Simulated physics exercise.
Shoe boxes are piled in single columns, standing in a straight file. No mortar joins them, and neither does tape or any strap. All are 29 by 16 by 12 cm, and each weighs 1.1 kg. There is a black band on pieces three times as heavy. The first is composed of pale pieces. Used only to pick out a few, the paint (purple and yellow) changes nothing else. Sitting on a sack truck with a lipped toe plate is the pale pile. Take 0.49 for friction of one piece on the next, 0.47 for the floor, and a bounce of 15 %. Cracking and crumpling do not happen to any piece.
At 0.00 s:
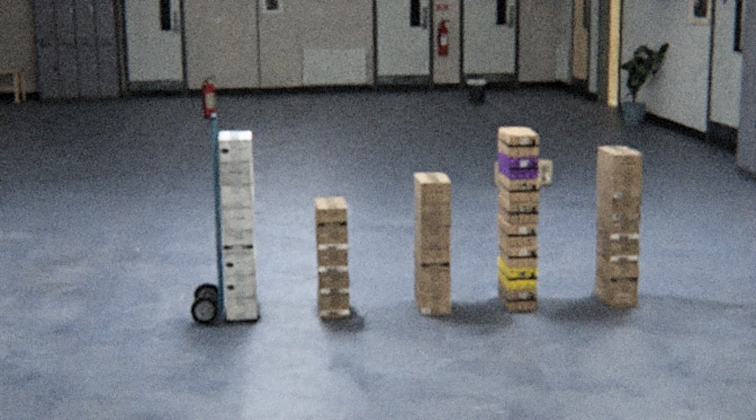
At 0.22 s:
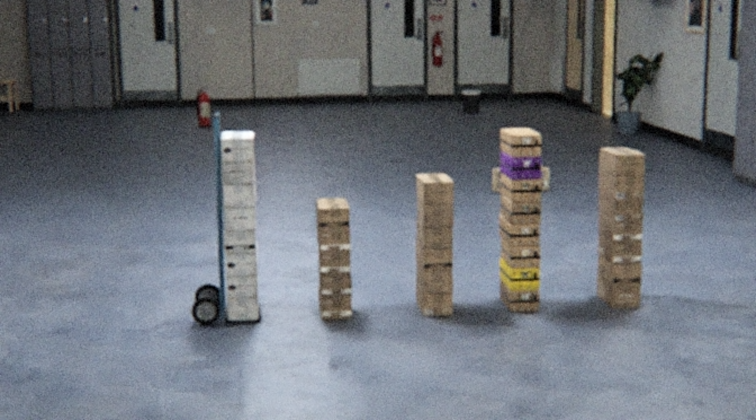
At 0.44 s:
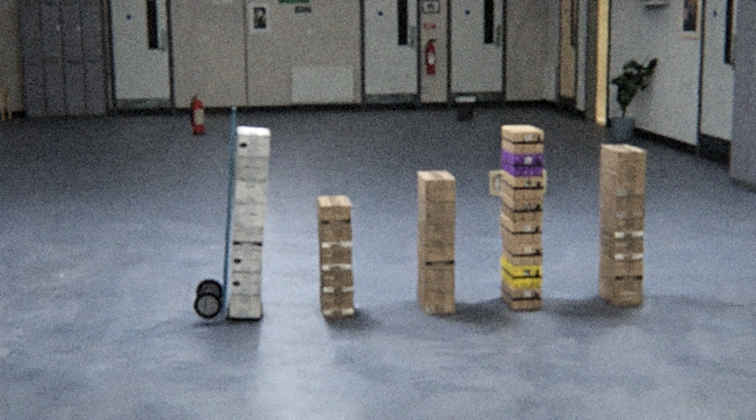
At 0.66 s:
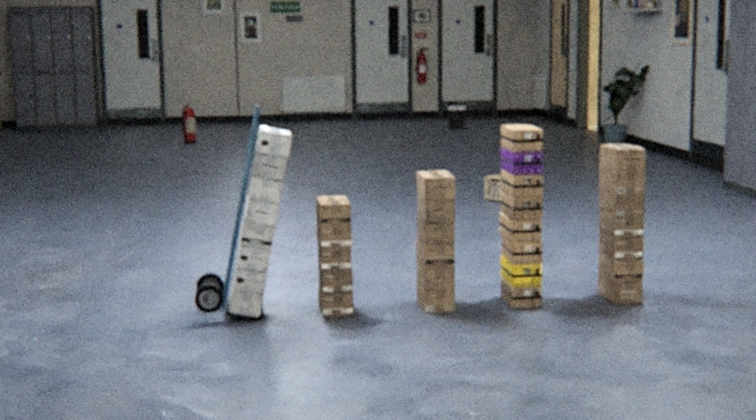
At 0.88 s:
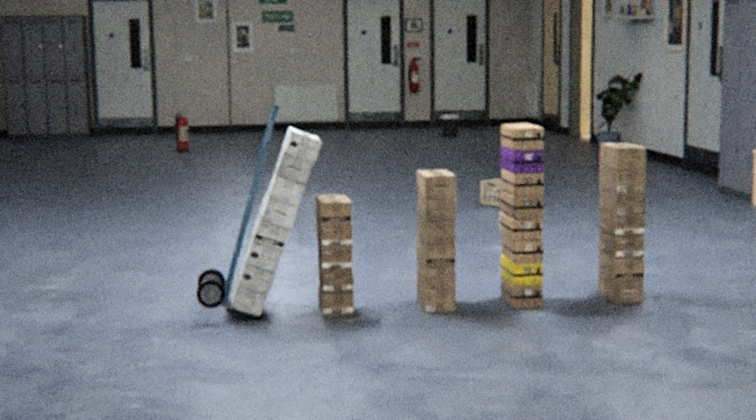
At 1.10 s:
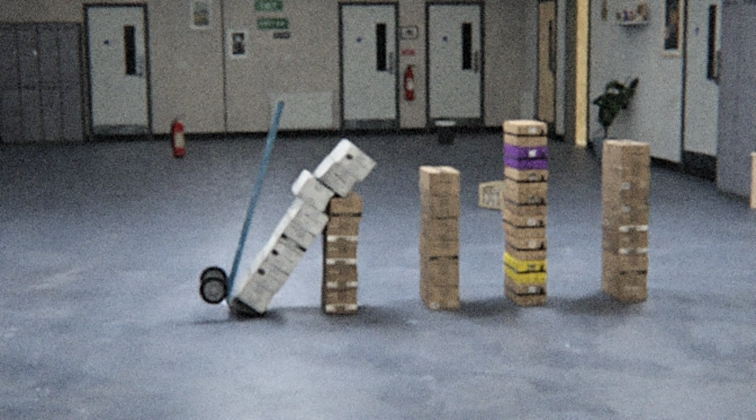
White box stack on a blue hand truck tilting right, separating from the frame and leaning onto a shorter brown stack, shifting it.
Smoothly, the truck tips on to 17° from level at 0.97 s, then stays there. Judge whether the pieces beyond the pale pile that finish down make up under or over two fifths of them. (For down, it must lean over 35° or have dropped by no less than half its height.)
Under.
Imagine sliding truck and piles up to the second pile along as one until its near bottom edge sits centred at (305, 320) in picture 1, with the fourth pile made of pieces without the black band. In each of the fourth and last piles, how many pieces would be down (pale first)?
Result: Fourth pile 7, last pile 6.
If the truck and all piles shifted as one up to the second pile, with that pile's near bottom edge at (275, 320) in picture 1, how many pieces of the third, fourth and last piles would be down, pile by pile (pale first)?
Third 0, fourth 0, last 0.
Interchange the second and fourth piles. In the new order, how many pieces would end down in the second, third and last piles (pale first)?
Pile by pile, you'd see second at 0, third at 0 and last at 0 down.
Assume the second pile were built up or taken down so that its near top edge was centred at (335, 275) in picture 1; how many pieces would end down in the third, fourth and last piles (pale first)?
Down by pile: Third 0, fourth 0, last 0.
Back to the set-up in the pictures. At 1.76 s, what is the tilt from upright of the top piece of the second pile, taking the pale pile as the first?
It leans around 40°.
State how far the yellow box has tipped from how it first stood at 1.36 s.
Angle from initial pose, roughly 0 deg - estimate.
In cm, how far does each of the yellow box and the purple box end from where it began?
Yellow: About 0 cm, purple: About 0 cm.
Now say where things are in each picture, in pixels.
In the first picture (each place is the centre of the face we see best; the camera moves round a little), truck frame (214, 160) 0° forward; yellow box (523, 279); purple box (524, 169); the others all in place.
Truck frame (217, 159) 0° forward; yellow box (526, 280), in the second picture.
Truck frame (232, 153) 5° forward, top of the pale pile leaning 5°; purple box (528, 166); the others all in place, in the third picture.
Truck frame (251, 150) 12° forward, top of the pale pile leaning 12°; purple box (528, 164); the others all in place, in the fourth picture.
Truck frame (266, 148) 16° forward, top of the pale pile leaning 21°; purple box (529, 162); the others all in place, in the fifth picture.
Truck frame (271, 144) 17° forward, top of the pale pile leaning 41°; purple box (532, 159); yellow box (532, 272); 2 have shifted, in the sixth picture.
By 1.36 s, 8 of the pale pile down; none of the 26 other boxes down, 7 disturbed.
By 1.76 s, 8 of the pale pile down; 3 of the 26 other boxes down.
When it is over (2.6 s), 8 of the pale pile down; 3 of the 26 other boxes down; purple box unmoved; yellow box unmoved. That is 12 per cent. In pixels of the last frame, middles, purple box near (526, 156), yellow box near (525, 267).
